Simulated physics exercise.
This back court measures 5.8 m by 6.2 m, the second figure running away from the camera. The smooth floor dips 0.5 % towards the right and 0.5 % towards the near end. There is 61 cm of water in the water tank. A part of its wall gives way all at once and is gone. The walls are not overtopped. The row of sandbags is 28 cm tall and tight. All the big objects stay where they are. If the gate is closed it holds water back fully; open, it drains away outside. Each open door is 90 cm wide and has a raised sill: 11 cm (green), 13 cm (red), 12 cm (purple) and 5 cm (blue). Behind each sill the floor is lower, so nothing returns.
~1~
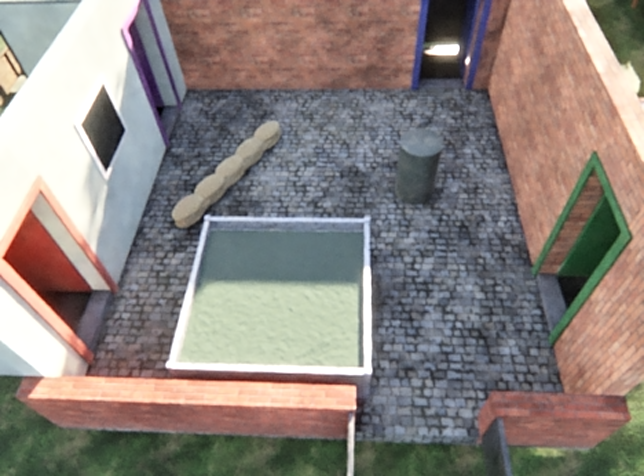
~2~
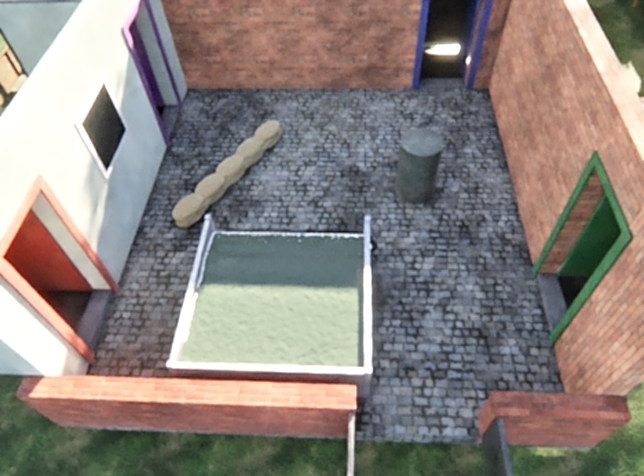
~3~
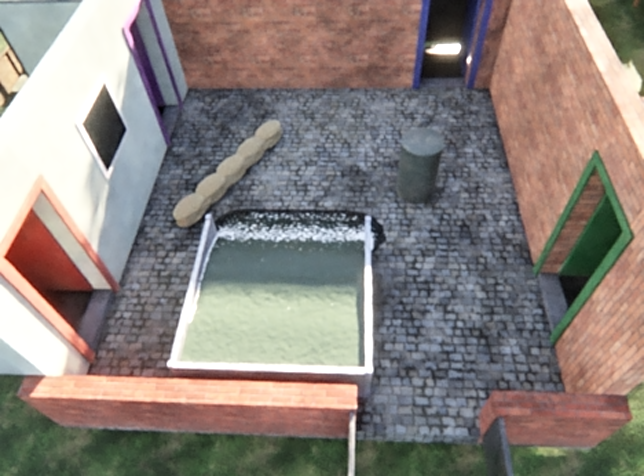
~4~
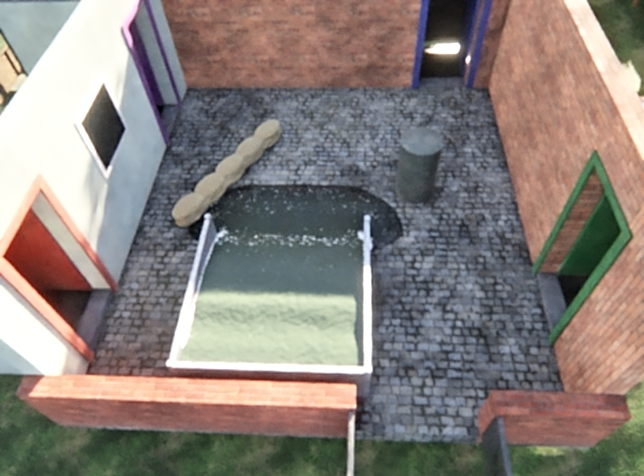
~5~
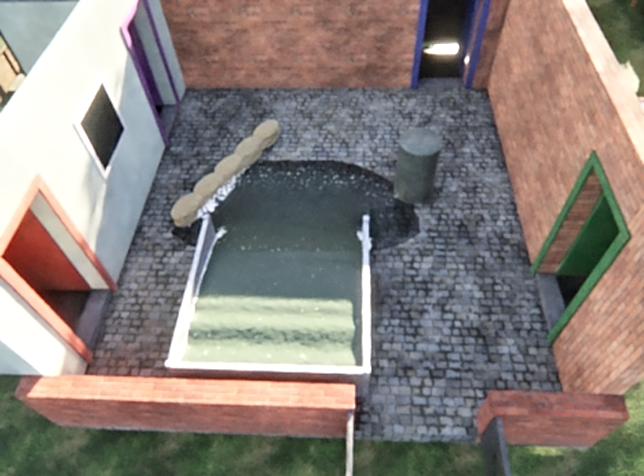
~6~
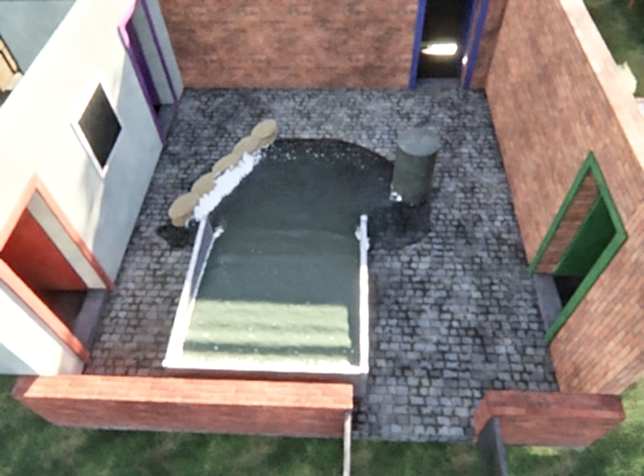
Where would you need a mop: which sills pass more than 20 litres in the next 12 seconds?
Door by door: At the green door it keeps below the limit; at the red door it does not reach the limit; at the purple door it does not reach the limit; at the blue door it exceeds the limit.
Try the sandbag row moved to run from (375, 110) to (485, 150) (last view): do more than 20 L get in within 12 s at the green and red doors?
Against that limit: Green below, red under.
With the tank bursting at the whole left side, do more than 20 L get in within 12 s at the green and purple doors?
Against that limit: Green below, purple under.
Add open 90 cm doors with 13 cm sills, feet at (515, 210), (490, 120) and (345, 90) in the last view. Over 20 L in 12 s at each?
In that order: Below, above, over.
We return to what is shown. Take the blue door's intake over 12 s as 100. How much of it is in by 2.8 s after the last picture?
Some 20 per cent by then.
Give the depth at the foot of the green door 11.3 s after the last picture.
Some 10.0 cm.
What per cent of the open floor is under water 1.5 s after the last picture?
Some 45 per cent of it.
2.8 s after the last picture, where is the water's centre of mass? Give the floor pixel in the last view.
Around (340, 168).
Then, 0.7 s after the last picture water covers 35 % of the floor and is deepest (36 cm) near (323, 88); green door not reached, red door not reached, purple door not reached, blue door not reached.
Then, 1.5 s after the last picture water covers 45 % of the floor and is deepest (36 cm) near (341, 94); green door not reached, red door not reached, purple door not reached, blue door 14 cm at the sill, 2 L in.
Then, 2.8 s after the last picture water covers 65 % of the floor and is deepest (38 cm) near (484, 89); green door 2 cm at the sill, 0 L in, red door 3 cm at the sill, 0 L in, purple door 10 cm at the sill, 0 L in, blue door 17 cm at the sill, 54 L in.
Then, 6.3 s after the last picture water covers 95 % of the floor and is deepest (14 cm) near (478, 369); green door 4 cm at the sill, 0 L in, red door 6 cm at the sill, 0 L in, purple door 6 cm at the sill, 0 L in, blue door 11 cm at the sill, 239 L in.
Then, 11.3 s after the last picture water covers 95 % of the floor and is deepest (11 cm) near (565, 417); green door 10 cm at the sill, 0 L in, red door 7 cm at the sill, 0 L in, purple door 6 cm at the sill, 0 L in, blue door 4 cm at the sill, 263 L in.
